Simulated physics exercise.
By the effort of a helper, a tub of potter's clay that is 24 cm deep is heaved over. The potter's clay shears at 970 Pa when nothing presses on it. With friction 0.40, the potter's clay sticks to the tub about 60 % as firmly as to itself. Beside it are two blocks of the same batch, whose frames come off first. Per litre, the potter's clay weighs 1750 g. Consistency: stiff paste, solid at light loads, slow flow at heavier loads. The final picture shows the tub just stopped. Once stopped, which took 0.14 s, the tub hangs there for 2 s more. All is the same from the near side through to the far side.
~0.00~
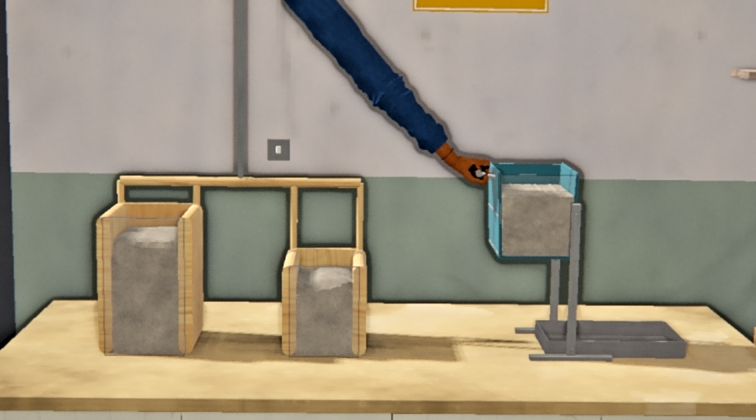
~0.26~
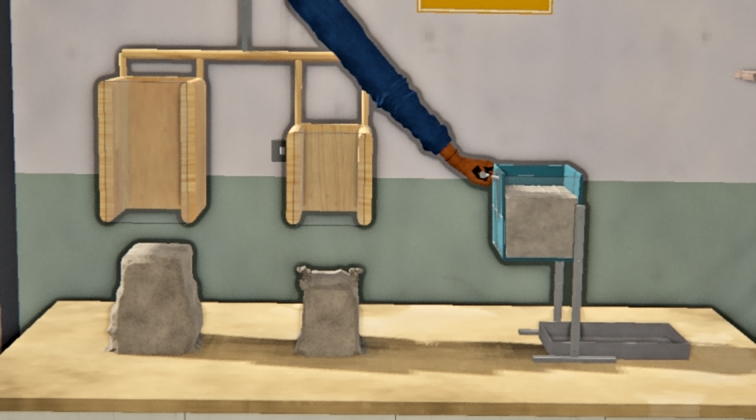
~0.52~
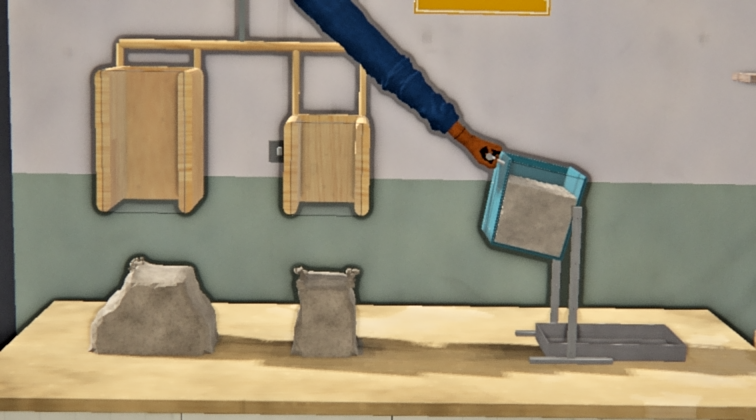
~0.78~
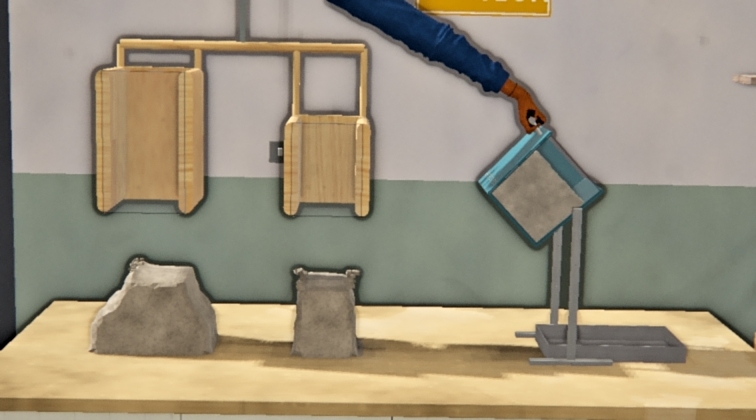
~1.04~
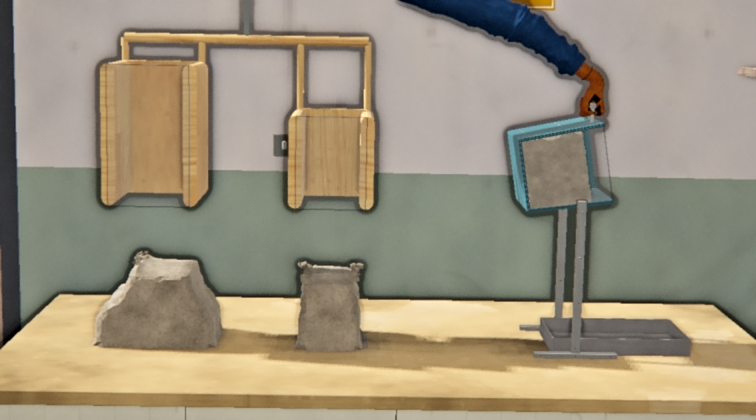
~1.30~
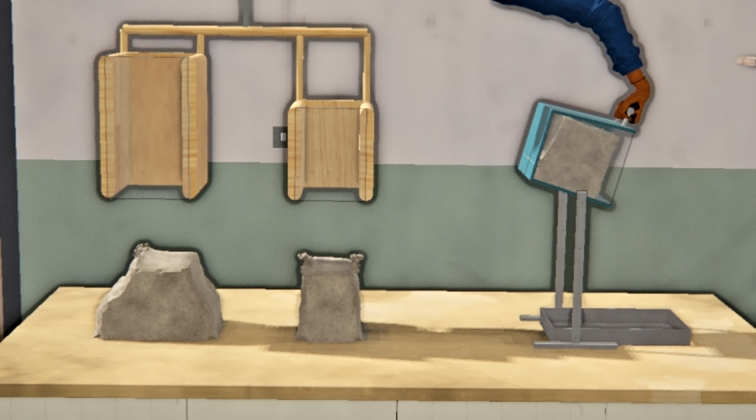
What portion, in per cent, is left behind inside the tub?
The portion left inside is around 42 %.
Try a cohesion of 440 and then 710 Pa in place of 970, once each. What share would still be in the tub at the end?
35 %, then 40 %.
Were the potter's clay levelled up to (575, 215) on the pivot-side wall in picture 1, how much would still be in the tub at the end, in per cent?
In that case, around 55 percent.
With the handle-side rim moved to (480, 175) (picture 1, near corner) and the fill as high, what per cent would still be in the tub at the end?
Close to 40 per cent would still be in the tub.
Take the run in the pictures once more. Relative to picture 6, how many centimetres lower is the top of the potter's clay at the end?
10 cm.
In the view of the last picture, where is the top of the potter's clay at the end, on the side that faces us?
Somewhere near (581, 154) in the last view.
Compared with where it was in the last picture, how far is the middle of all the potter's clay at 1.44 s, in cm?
Something like 4 cm, I'd say.
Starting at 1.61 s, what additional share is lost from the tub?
Roughly 30 %.
After 1.44 s, the tub is at 105 degrees and holds 99 %.
After 1.61 s, the tub is at 105 degrees and holds 72 %.
After 1.78 s, the tub is at 105 degrees and holds 43 %.
After 1.95 s, the tub is at 105 degrees and holds 42 %.
After 3.30 s, the tub is at 105 degrees and holds 42 %.
